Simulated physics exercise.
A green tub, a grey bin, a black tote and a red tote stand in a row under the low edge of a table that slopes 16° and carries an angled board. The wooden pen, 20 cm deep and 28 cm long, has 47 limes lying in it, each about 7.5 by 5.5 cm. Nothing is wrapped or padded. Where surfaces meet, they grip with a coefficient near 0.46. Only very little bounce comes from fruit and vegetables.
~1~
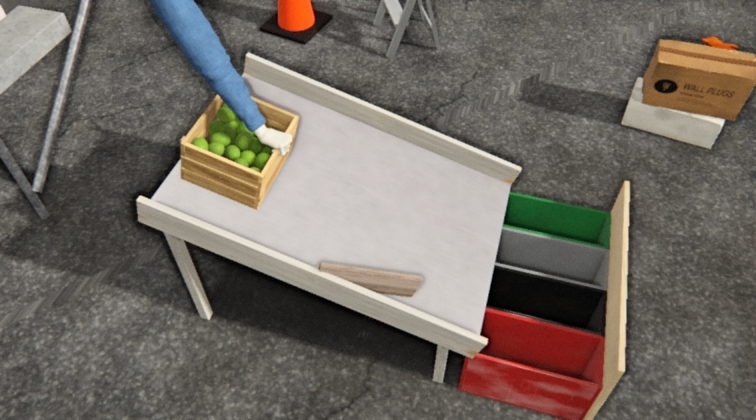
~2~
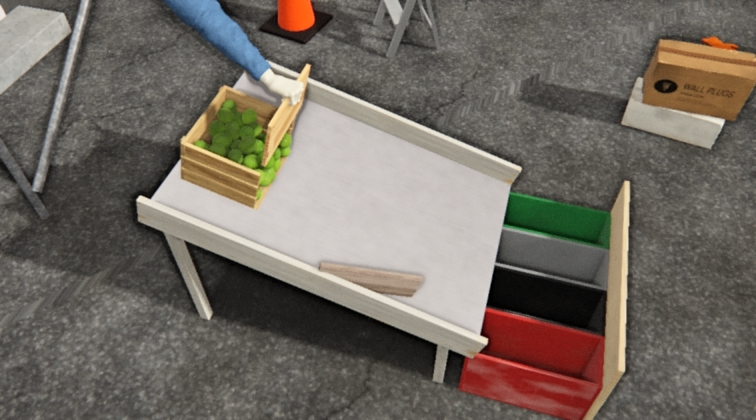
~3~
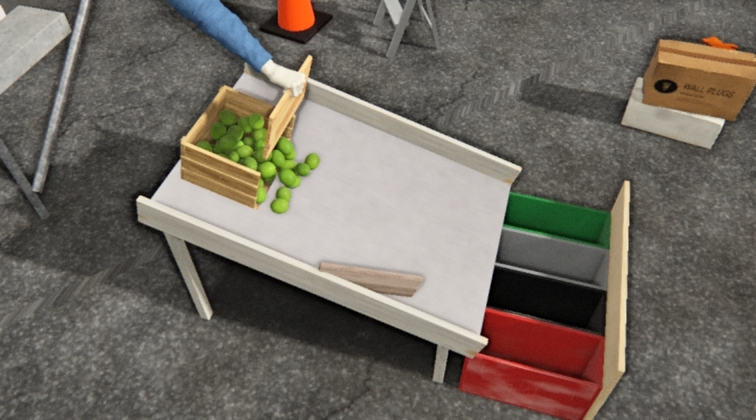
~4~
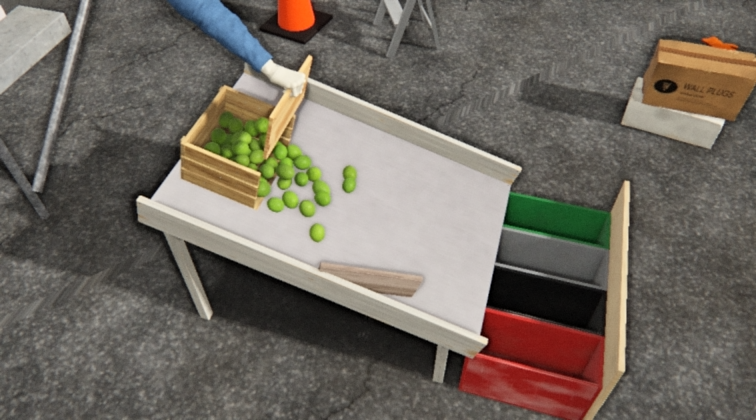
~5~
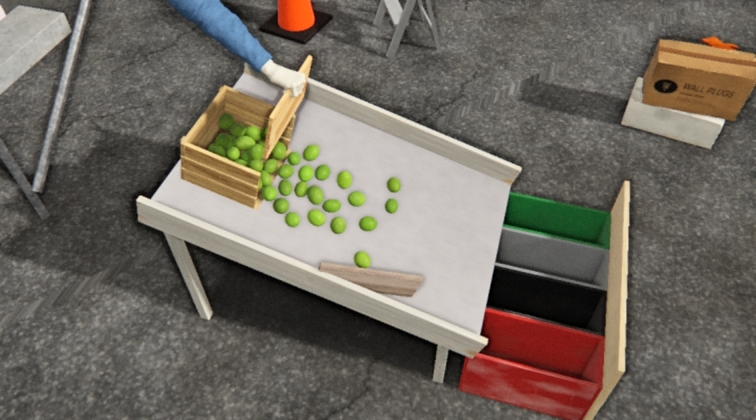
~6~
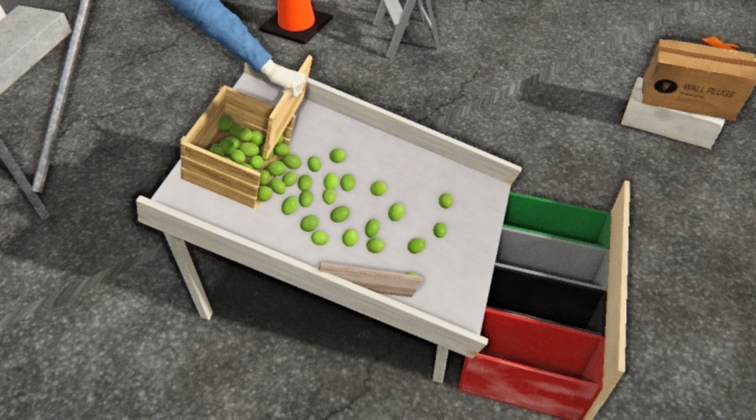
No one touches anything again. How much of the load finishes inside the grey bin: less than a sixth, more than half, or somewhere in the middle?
It amounts to a sixth to half of the load.
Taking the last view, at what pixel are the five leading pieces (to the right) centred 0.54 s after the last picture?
Somewhere near pixel (562, 316).
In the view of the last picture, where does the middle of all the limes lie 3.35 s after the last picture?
Look near pixel (555, 327).
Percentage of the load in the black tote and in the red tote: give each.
Roughly 45 and 10 per cent.
Then, 0.54 s after the last picture, 16 still in the wooden pen, 1 in the grey bin, 3 in the black tote, 1 in the red tote, 23 on the slope and 3 in the air.
Then, 1.21 s after the last picture, 13 still in the wooden pen, 2 in the green tub, 7 in the grey bin, 9 in the black tote, 4 in the red tote, 6 on the slope and 6 in the air.
Then, 2.14 s after the last picture, 4 still in the wooden pen, 2 in the green tub, 13 in the grey bin, 14 in the black tote, 4 in the red tote and 10 on the slope.
Outcome (3.35 s after the last picture), 1 still in the wooden pen, 3 in the green tub, 16 in the grey bin, 20 in the black tote, 5 in the red tote and 2 on the slope. Asked share, 16 of 47, 34 per cent.
